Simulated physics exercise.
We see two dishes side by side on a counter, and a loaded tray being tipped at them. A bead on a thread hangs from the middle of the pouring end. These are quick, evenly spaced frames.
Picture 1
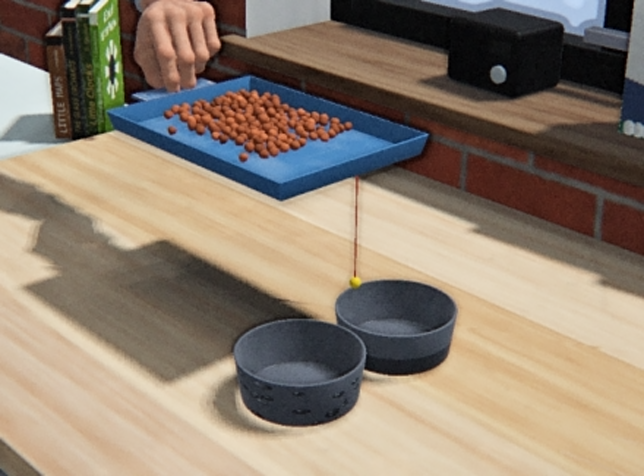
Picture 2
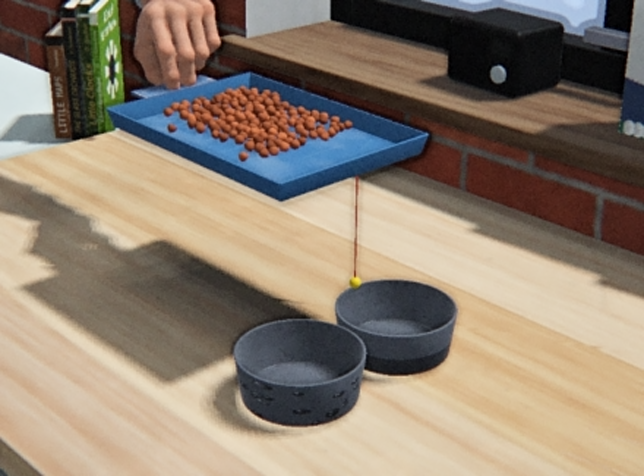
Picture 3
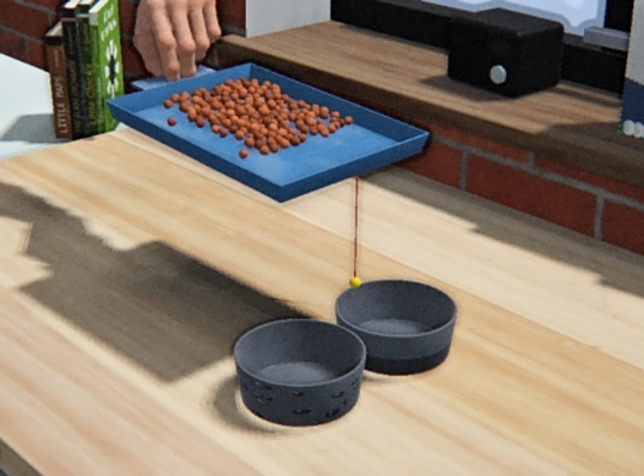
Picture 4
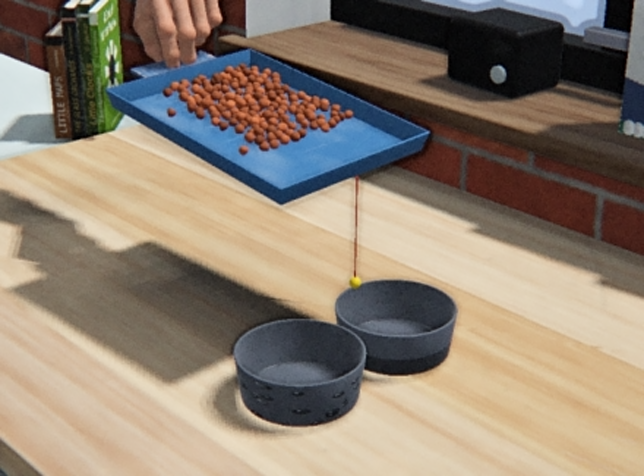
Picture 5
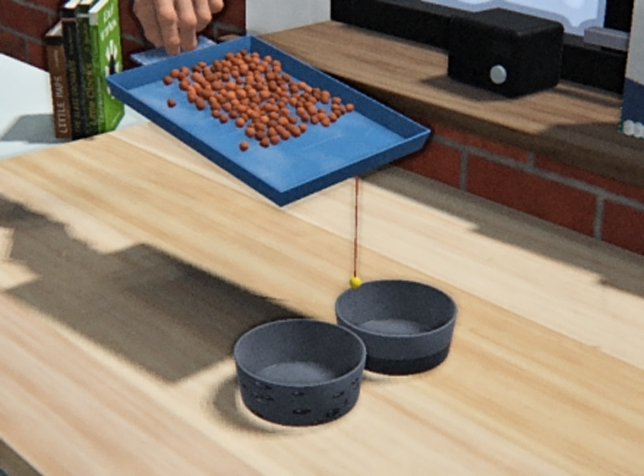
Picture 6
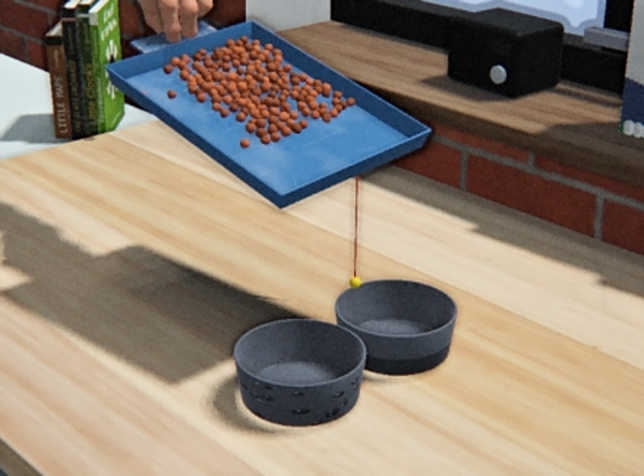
On a wooden counter, a hand holds a blue tray of reddish-brown pellets above two dark dishes, then gradually tilts it, its far side rising and its left front corner dipping slightly, while the pellets stay on the tray.
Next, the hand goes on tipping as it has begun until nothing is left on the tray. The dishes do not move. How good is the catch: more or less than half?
Together they catch more than half.
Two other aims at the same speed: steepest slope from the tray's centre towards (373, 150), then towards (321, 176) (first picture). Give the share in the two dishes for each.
First some 30, then 90 per cent.
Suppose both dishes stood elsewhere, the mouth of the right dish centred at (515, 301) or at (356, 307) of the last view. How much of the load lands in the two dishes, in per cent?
Roughly 10 per cent, and 80 per cent.
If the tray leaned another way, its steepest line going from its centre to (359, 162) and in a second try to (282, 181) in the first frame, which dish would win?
First right, then the left one.
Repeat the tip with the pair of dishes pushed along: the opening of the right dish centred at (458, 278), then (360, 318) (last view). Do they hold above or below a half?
First less than half, then above a half.
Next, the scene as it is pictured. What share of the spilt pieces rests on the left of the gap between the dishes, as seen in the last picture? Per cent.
Roughly 30 in a hundred.
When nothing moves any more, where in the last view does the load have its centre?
At about (311, 384).
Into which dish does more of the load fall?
More ends in the left dish.
Shortly afterwards, tray tipped steeply; the bulk on the tray; only a few in the left dish; only a few in the right dish; a little in the air.
Next, tray tipped right over; near two thirds on the tray; near a quarter in the left dish; only a few in the right dish; only a few outside both; a little in the air.
Some moments later, tray tipped past a quarter turn; the bulk in the left dish; near a quarter in the right dish; a little outside both.
In the end, tray tipped past a quarter turn; the bulk in the left dish; near a quarter in the right dish; a little outside both.
